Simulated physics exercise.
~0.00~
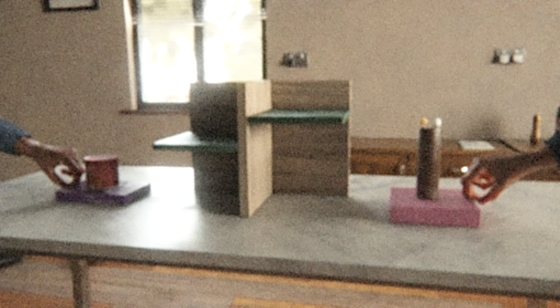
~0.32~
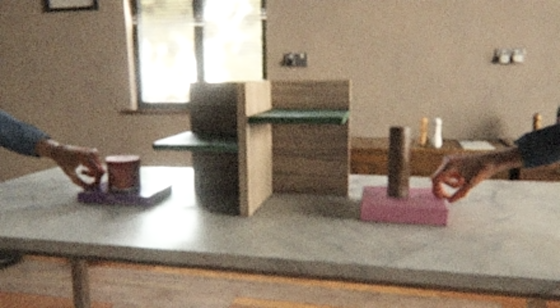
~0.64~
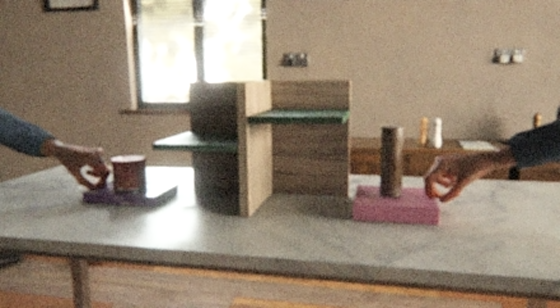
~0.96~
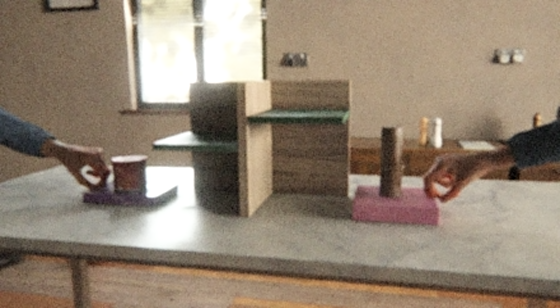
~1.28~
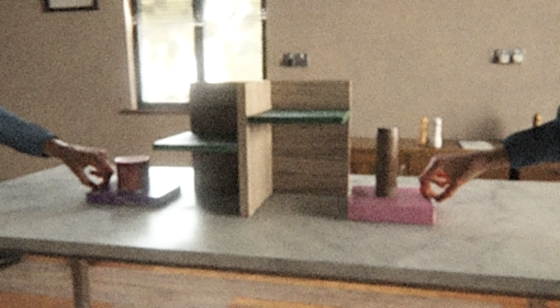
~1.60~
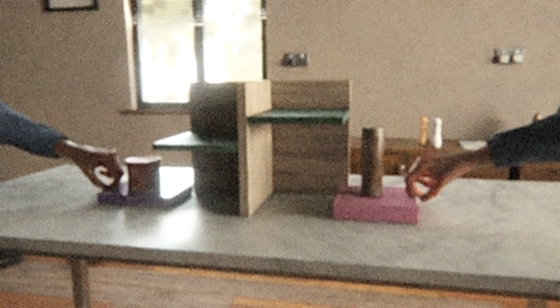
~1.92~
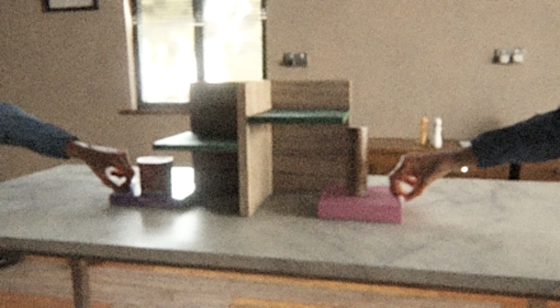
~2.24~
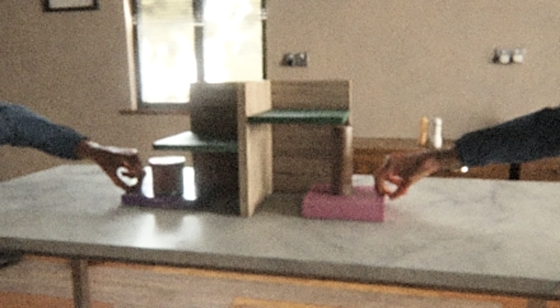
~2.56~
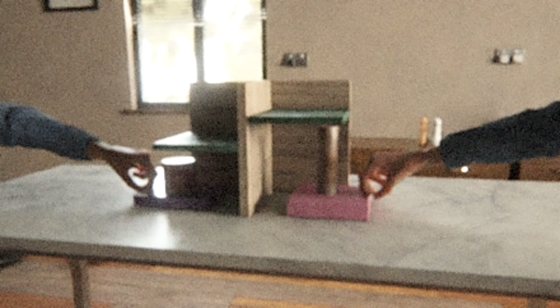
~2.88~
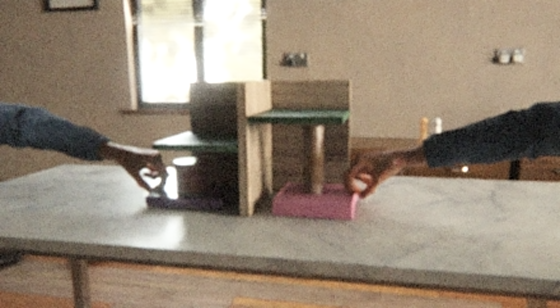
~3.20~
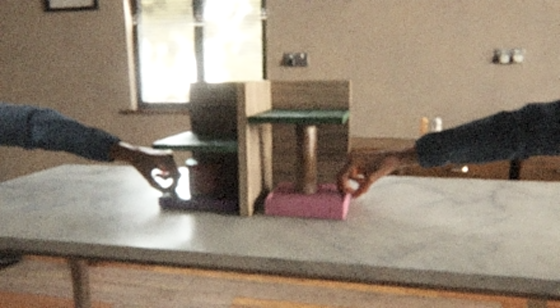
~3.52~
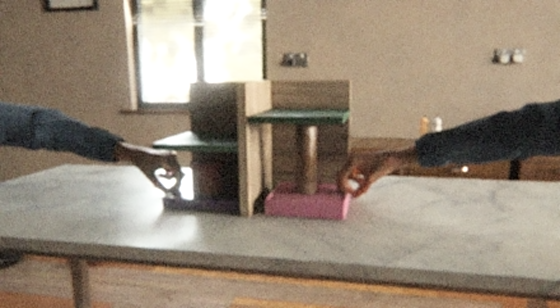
Two hands, one on each side of a wooden shelf unit, slid a purple packet carrying a red tin rightward and a pink tray holding an upright brown candle leftward, until both loads passed beneath the low shelves untouched and stopped there.
